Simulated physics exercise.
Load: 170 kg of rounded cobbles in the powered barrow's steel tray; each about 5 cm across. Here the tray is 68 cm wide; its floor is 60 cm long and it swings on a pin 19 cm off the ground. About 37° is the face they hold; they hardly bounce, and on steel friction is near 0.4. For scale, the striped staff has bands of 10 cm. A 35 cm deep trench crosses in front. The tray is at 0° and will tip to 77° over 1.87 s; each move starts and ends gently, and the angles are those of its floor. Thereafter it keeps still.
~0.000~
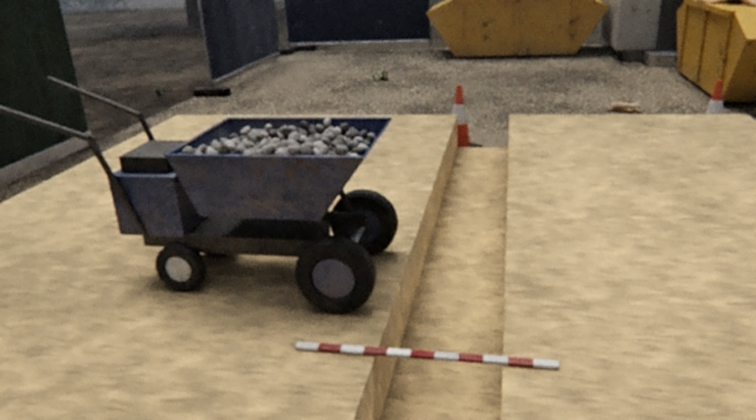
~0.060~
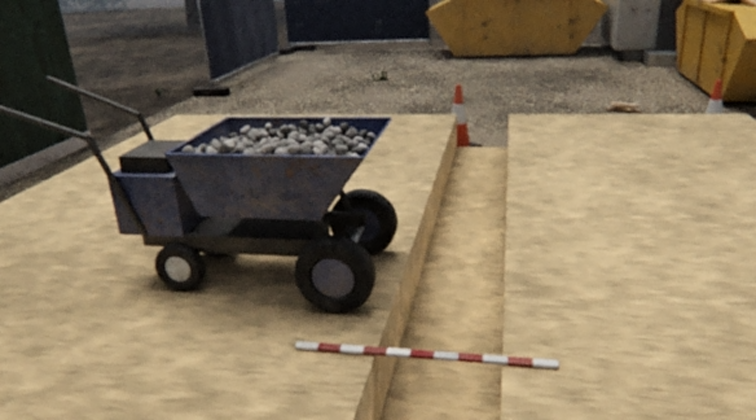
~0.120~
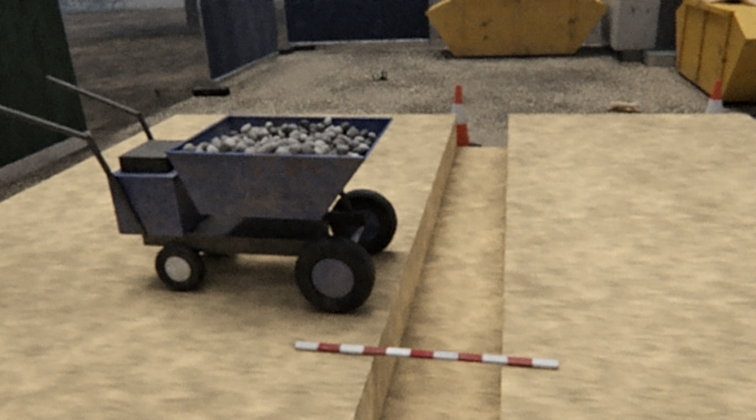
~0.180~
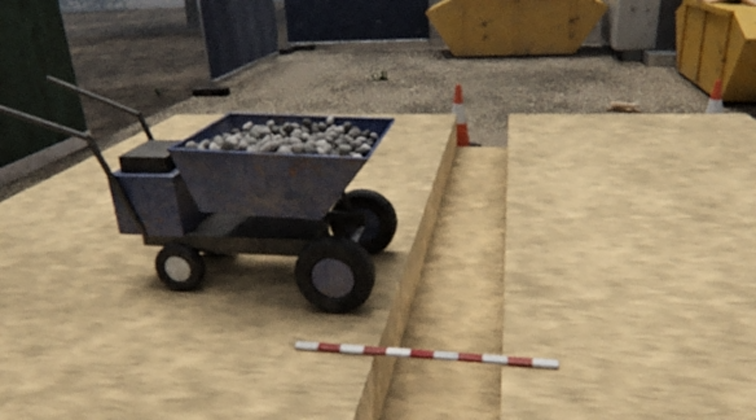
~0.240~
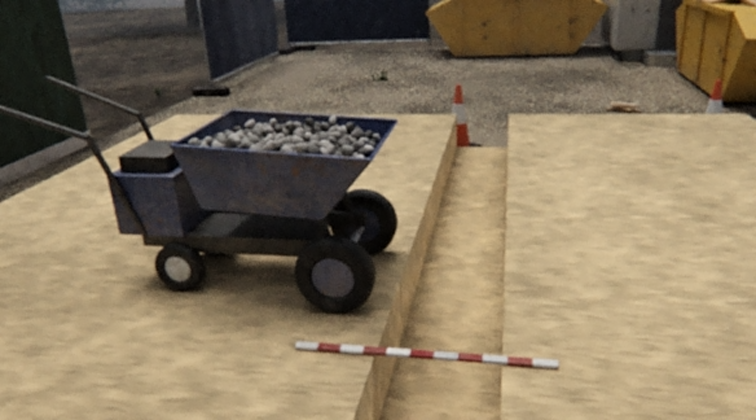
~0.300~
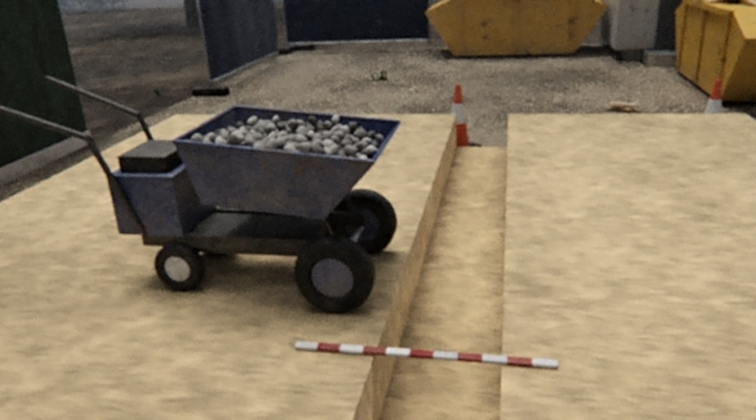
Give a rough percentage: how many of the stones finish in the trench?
54 %.
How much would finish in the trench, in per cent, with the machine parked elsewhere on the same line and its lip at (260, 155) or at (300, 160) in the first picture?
Roughly 100 in a hundred from the first, 100 in a hundred from the second.
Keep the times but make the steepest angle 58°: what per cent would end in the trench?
Roughly 40 per cent would end in the trench.
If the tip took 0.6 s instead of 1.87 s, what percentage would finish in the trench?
I'd put it at roughly 30 per cent.
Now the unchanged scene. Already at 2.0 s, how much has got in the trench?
About 30 per cent by then.
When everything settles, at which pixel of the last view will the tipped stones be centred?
(498, 321).
After 1.4 s the floor is at 65°; 98 % in the tray, 2 % in the trench; the foremost stones are at (489, 267).
After 2.0 s the floor is at 77°; 34 % in the tray, 28 % in the trench, 38 % past the trench; the foremost stones are at (654, 299).
After 2.3 s the floor is at 77°; 10 % in the tray, 42 % in the trench, 48 % past the trench; the foremost stones are at (716, 292).
After 4.3 s the floor is at 77°; 0 % in the tray, 54 % in the trench, 46 % past the trench; the foremost stones are at (753, 310).
